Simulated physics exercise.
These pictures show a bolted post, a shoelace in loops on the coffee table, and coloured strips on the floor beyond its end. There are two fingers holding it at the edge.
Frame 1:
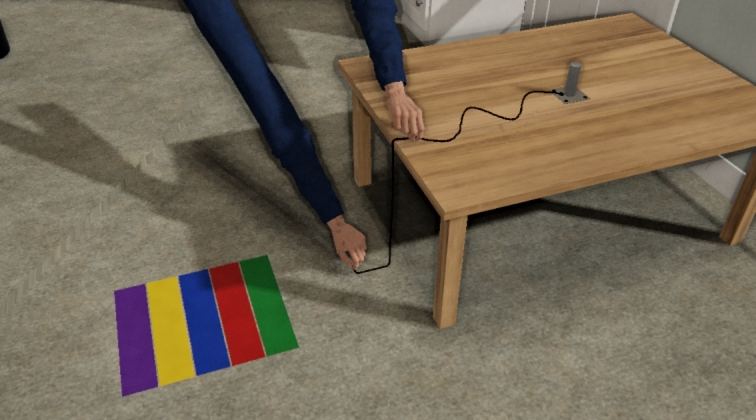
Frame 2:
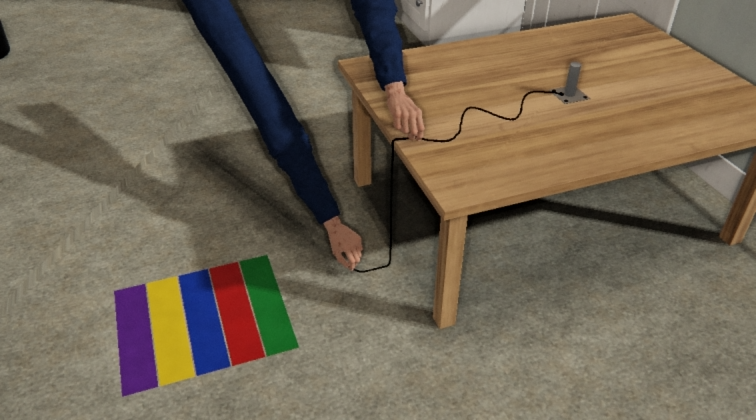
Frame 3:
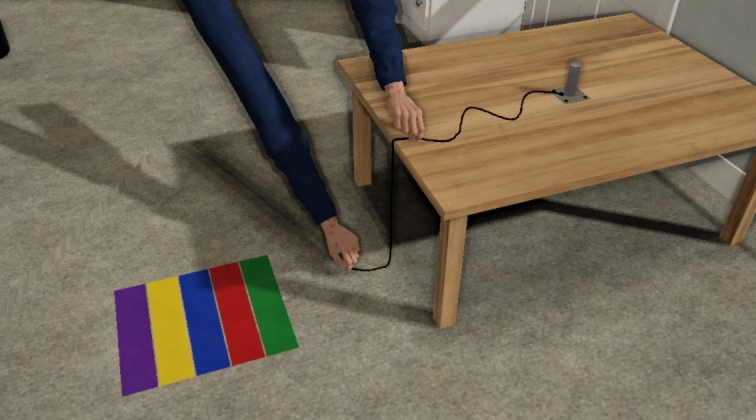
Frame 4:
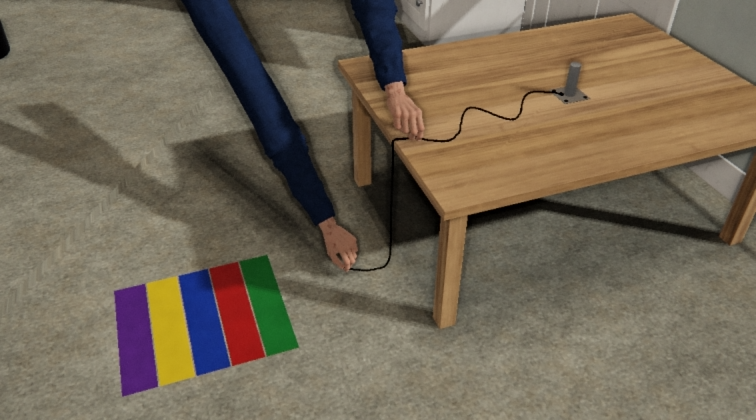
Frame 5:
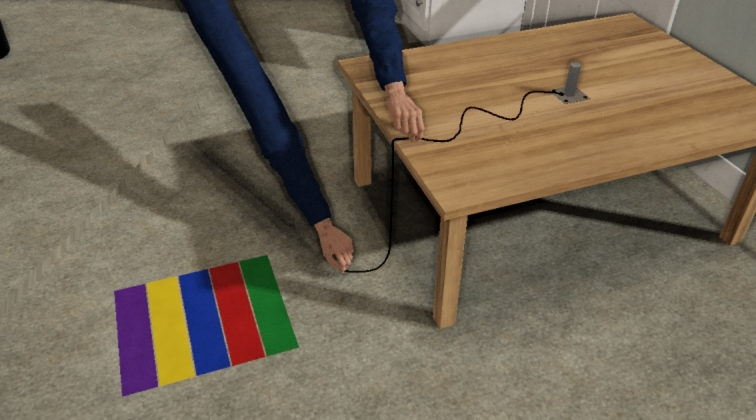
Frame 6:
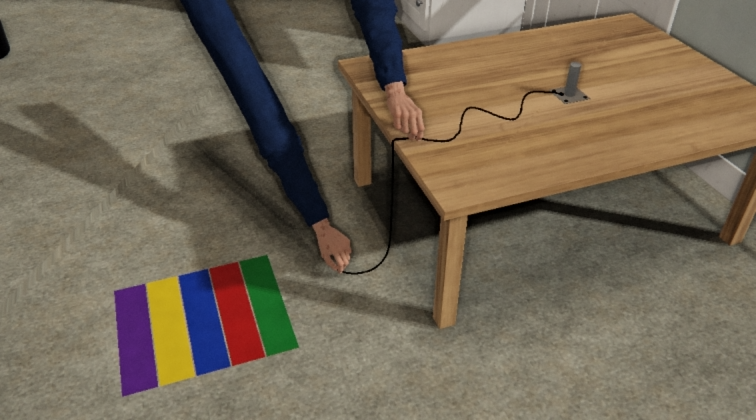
Beside a wooden coffee table, one hand holding a dark lace at the edge, the other drawing its end slightly left near coloured strips.
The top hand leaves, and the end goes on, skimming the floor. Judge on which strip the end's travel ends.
Its travel ends on the yellow strip.
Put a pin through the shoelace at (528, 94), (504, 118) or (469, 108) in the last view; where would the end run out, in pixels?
Roughly (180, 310), (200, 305) and (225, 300).
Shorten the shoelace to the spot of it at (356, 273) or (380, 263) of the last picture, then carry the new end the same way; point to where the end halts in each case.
In order, about (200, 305) and about (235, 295).
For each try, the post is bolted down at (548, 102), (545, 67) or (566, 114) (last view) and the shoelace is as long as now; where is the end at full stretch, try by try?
Try by try, about (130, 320), (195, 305) and (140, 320).
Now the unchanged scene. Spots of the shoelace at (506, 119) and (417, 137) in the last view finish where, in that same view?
(477, 117) and (355, 172).
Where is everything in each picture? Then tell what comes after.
The first picture shows end (353, 266); green (277, 333); red (244, 342); blue (209, 351); yellow (175, 361); purple (138, 371).
The second picture shows end (349, 267); shoelace through (531, 92) (502, 118) (460, 126) (404, 139) (391, 197) (390, 252).
The third picture shows end (346, 267).
The fourth picture shows end (344, 268); shoelace through (531, 92) (502, 118) (460, 126) (404, 139) (392, 197) (390, 252).
The fifth picture shows end (340, 269).
The sixth picture shows end (338, 270); shoelace through (531, 92) (502, 118) (460, 126) (404, 139) (392, 197) (387, 252).
Soon after, end near (237, 295); over red.
After that, end near (194, 306); over blue.
At the stop, end near (168, 312); over yellow. It halts on the yellow strip.
